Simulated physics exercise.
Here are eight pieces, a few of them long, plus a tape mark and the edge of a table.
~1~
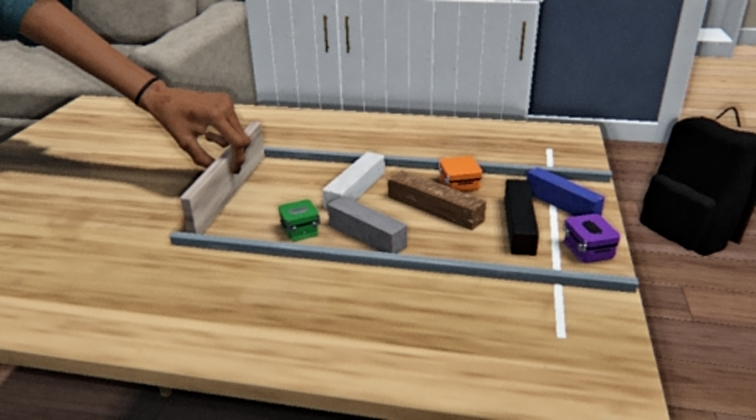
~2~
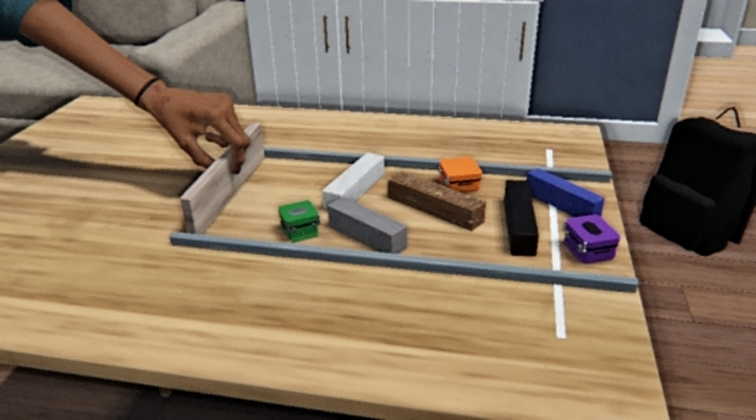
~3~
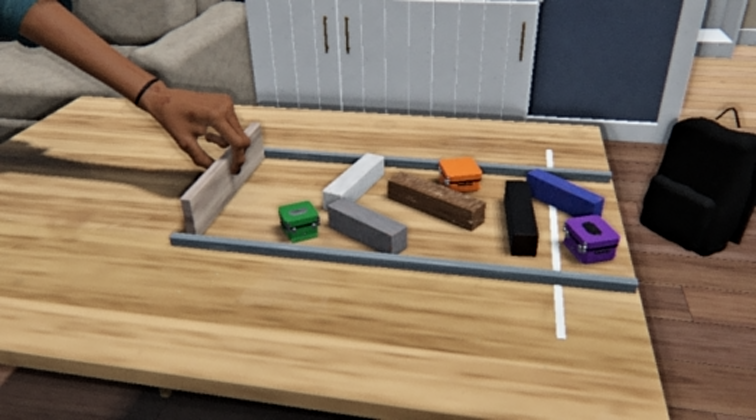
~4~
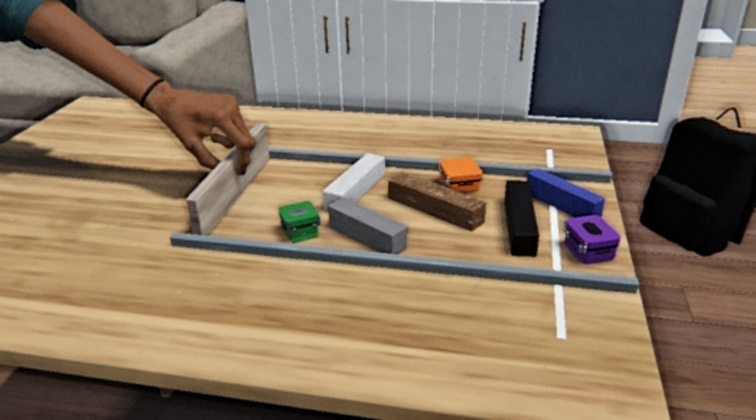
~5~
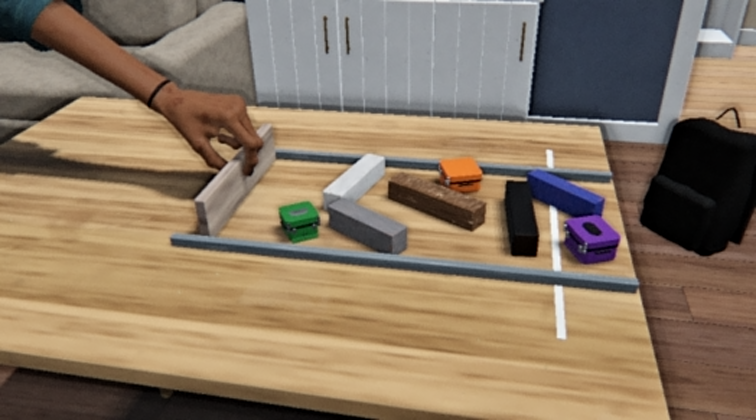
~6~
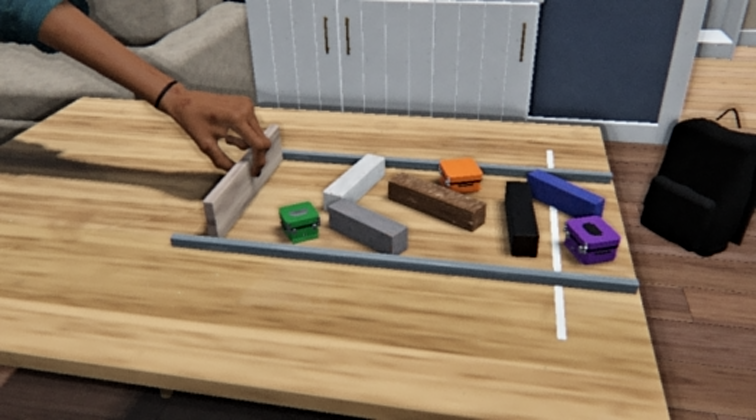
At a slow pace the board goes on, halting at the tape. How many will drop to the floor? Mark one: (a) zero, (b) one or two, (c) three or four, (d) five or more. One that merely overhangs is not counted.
(c) three or four.
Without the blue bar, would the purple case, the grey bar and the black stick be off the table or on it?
Purple case: Is gone; grey bar: Is still there; black stick: Is gone.
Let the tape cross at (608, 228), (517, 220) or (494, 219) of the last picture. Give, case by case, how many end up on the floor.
Per try: 6; 1; 0.
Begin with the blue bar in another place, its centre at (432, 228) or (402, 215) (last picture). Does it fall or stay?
Lab note - blue bar, try one keeps its place, try two keeps its place.
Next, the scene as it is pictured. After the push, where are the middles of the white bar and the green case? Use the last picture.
I'd say approximately (565, 195) and then (577, 261).
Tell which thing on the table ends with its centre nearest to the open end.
It's the brown bar that is foremost.
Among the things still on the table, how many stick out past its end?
Looks like 2 of them.
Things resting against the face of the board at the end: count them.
Number: 3.
Soon after, none off yet; purple case at rest near (591, 241); blue bar at rest near (564, 196); black stick at rest near (521, 217).
Then, none off yet; purple case at rest near (591, 241); blue bar at rest near (564, 196); black stick moved a little near (535, 217).
At rest, the number that fall off is three or four; fallen, black stick, blue bar and purple case.
